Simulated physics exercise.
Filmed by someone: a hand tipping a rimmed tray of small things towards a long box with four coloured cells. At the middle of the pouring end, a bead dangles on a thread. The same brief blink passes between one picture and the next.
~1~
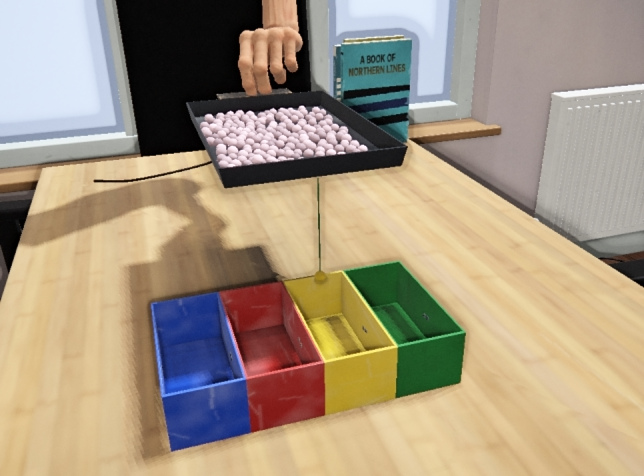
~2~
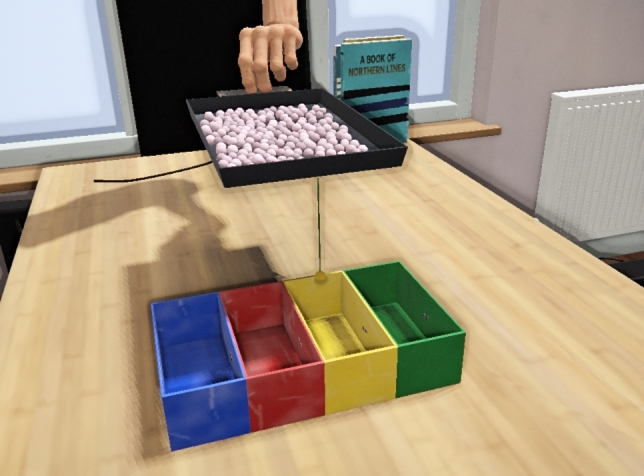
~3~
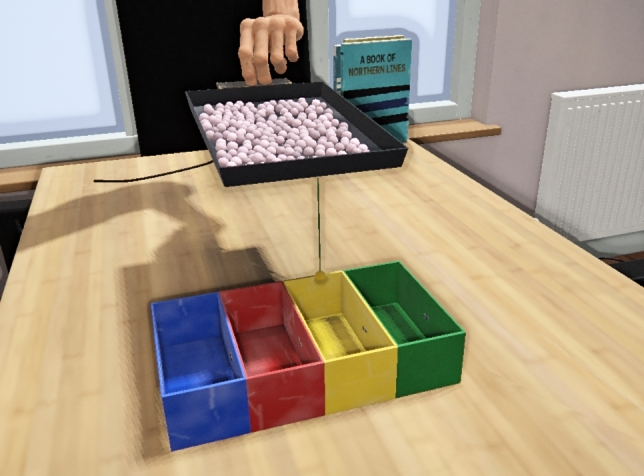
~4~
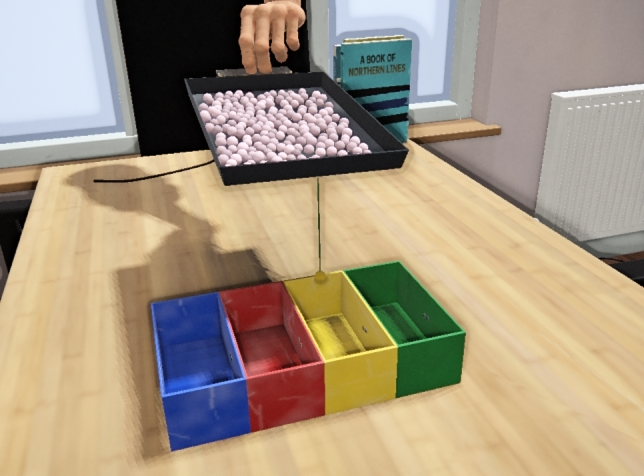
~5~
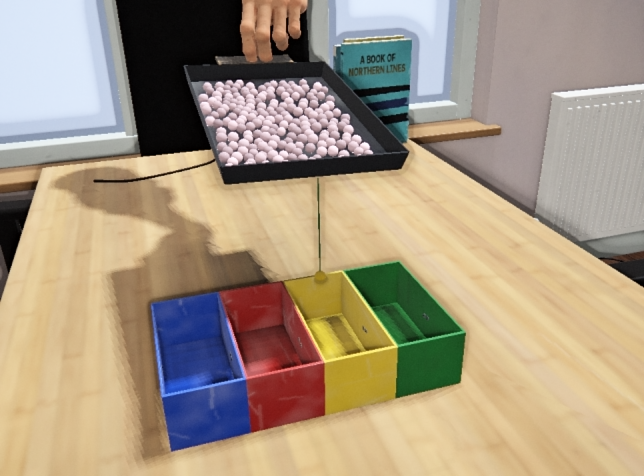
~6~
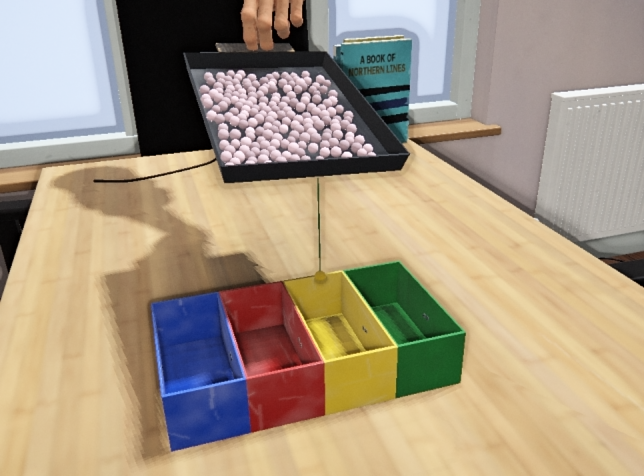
A hand slowly tilts a black tray of small pinkish balls above four coloured compartments.
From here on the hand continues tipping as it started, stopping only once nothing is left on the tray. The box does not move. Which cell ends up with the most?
The green cell.
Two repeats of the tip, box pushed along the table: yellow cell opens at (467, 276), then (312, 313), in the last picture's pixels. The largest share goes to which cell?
Red, then the green one.
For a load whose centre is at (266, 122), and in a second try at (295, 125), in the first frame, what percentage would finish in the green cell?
First try 60 %, second try 60 %.
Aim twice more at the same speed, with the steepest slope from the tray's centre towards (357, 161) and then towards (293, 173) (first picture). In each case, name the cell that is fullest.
First try: The green one; second try: Red.
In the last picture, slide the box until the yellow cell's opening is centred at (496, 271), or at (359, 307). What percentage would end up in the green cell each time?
First placement: 0 per cent; second placement: 50 per cent.
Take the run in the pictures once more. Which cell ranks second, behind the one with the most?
That yellow cell.
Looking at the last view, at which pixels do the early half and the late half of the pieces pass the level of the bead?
Initially about (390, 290); subsequently about (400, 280).
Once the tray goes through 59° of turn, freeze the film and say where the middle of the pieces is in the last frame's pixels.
Around (328, 126).
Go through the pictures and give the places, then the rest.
In the first frame, corners of the pouring end near (223, 167) and (402, 146), level; middle of the load near (269, 138), sugar pearls; bead on its thread near (320, 276); blue cell near (207, 409); red cell near (287, 392); yellow cell near (361, 375); green cell near (430, 360).
In the second frame, corners of the pouring end near (223, 166) and (402, 146), level; middle of the load near (269, 136).
In the third frame, corners of the pouring end near (224, 166) and (403, 147), tipped barely, lowest at the right corner; middle of the load near (269, 132).
In the fourth frame, corners of the pouring end near (224, 165) and (403, 149), tipped a little, lowest at the right corner; middle of the load near (269, 126).
In the fifth frame, corners of the pouring end near (225, 164) and (404, 150), tipped a little, lowest at the right corner; middle of the load near (270, 121).
In the sixth frame, corners of the pouring end near (225, 164) and (404, 152), tipped a little, lowest at the right corner; middle of the load near (272, 117), near two thirds on the move; blue cell near (207, 409); red cell near (287, 392); yellow cell near (361, 375); green cell near (430, 360).
Shortly afterwards, tray tipped steeply; all but a few on the tray; only a few in the green cell; only a few falling or outside the box.
Next, tray tipped right over; a little on the tray; near half in the green cell; near a quarter in the yellow cell; only a few in the red cell; near a quarter falling or outside the box.
Some moments later, tray tipped past a quarter turn; near half in the green cell; near a quarter in the yellow cell; only a few in the red cell; a little falling or outside the box.
In the end, tray tipped past a quarter turn; near half in the green cell; near a quarter in the yellow cell; only a few in the red cell; none at all in the blue cell; a little outside the box.
